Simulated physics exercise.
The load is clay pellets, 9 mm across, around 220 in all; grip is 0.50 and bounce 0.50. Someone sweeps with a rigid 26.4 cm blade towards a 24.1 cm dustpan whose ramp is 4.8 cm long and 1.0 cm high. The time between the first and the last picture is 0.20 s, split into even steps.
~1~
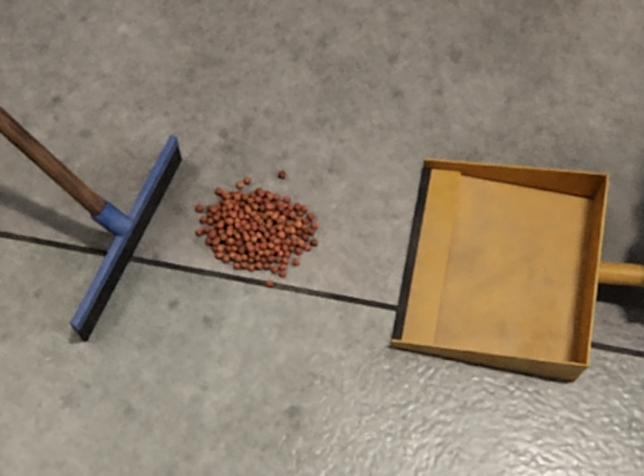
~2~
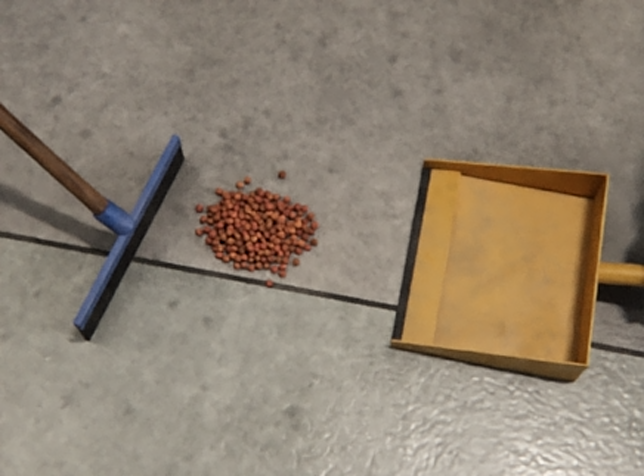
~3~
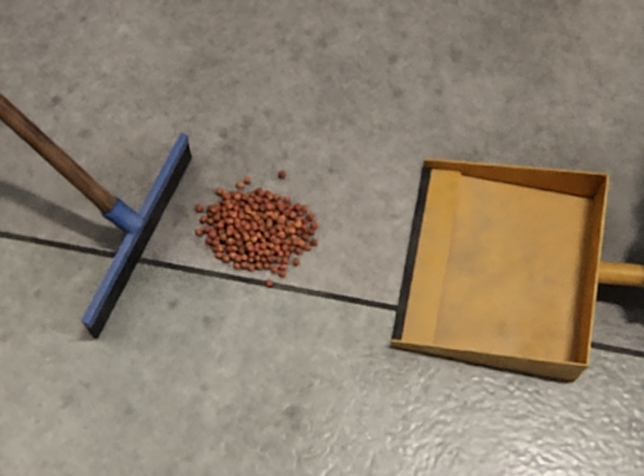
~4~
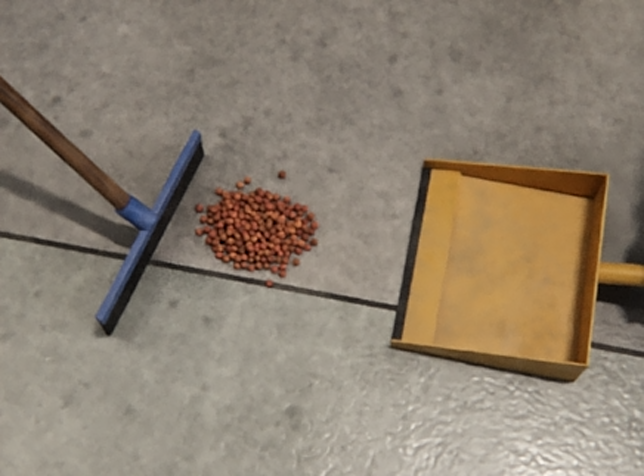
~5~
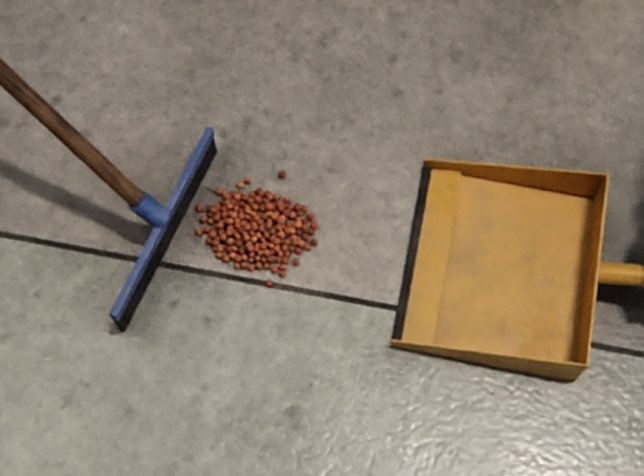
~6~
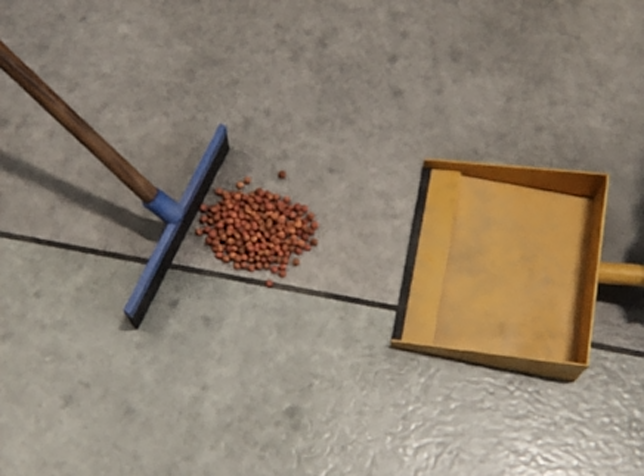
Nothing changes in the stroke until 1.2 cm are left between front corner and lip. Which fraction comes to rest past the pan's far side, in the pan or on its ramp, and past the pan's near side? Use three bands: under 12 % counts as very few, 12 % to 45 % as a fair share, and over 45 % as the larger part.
Far side: Very few; pan: Very few; near side: Very few.
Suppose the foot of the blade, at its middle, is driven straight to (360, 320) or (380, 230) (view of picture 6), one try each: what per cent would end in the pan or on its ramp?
Around 35 per cent, and around 20 per cent.
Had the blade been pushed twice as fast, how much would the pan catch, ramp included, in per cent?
Then near 20 in a hundred.
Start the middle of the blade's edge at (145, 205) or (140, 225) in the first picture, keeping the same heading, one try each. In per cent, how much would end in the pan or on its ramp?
First try about 0 per cent, second about 0 per cent.
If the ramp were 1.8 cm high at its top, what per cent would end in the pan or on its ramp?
Something like 5 per cent, ramp included.
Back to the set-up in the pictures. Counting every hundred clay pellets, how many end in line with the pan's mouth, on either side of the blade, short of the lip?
Some 85 per cent end up there.
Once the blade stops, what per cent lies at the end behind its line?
Estimate: Around 10 %.
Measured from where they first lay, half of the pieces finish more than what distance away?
That distance is close to 16 cm.
Then, 0.31 s after the last picture, middle of the blade 16 cm from the lip; 0 % over the lip, far side 0 %, near side 0 %.
Then, 0.52 s after the last picture, middle of the blade 9 cm from the lip; 0 % over the lip, far side 0 %, near side 0 %.
Then, 0.85 s after the last picture, middle of the blade 4 cm from the lip; 10 % over the lip, far side 5 %, near side 0 %.
In the end, far side 5 %, pan 5 %, near side 0 %, in front of the lip or behind the blade 85 %.
